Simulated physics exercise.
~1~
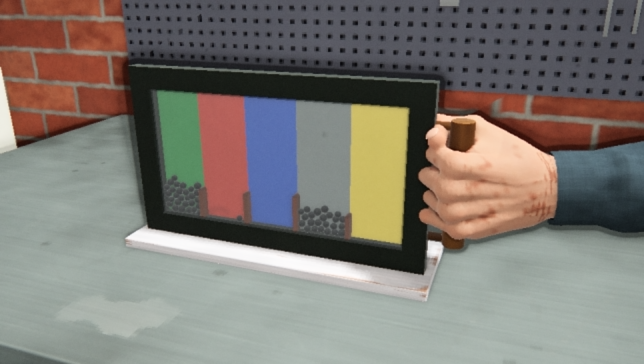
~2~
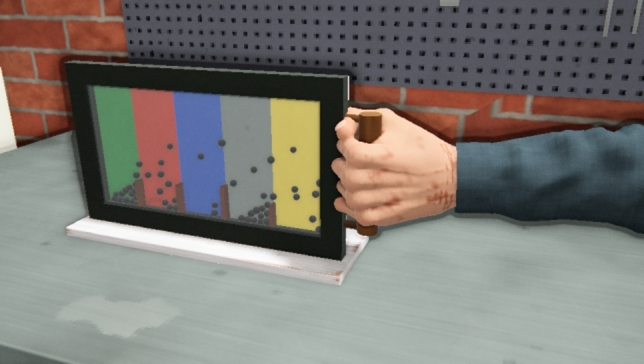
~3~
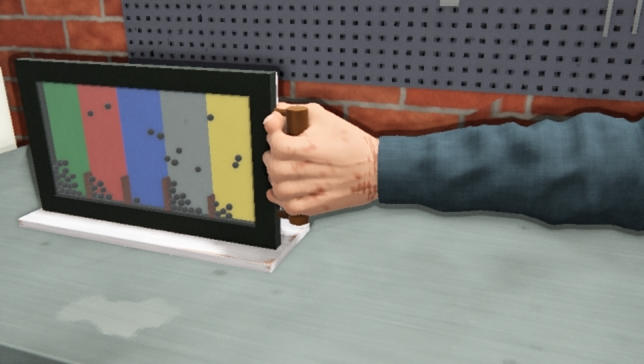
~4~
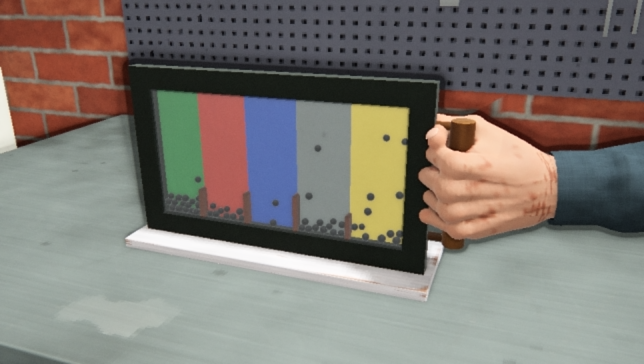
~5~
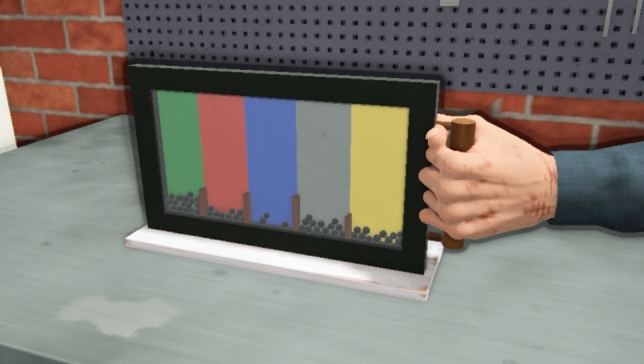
A black-framed box with five coloured strips was pushed left along the table by a hand on its handle, scattering the dark beads inside, then brought back right to where it began, where the beads settled unevenly along the bottom of every strip.
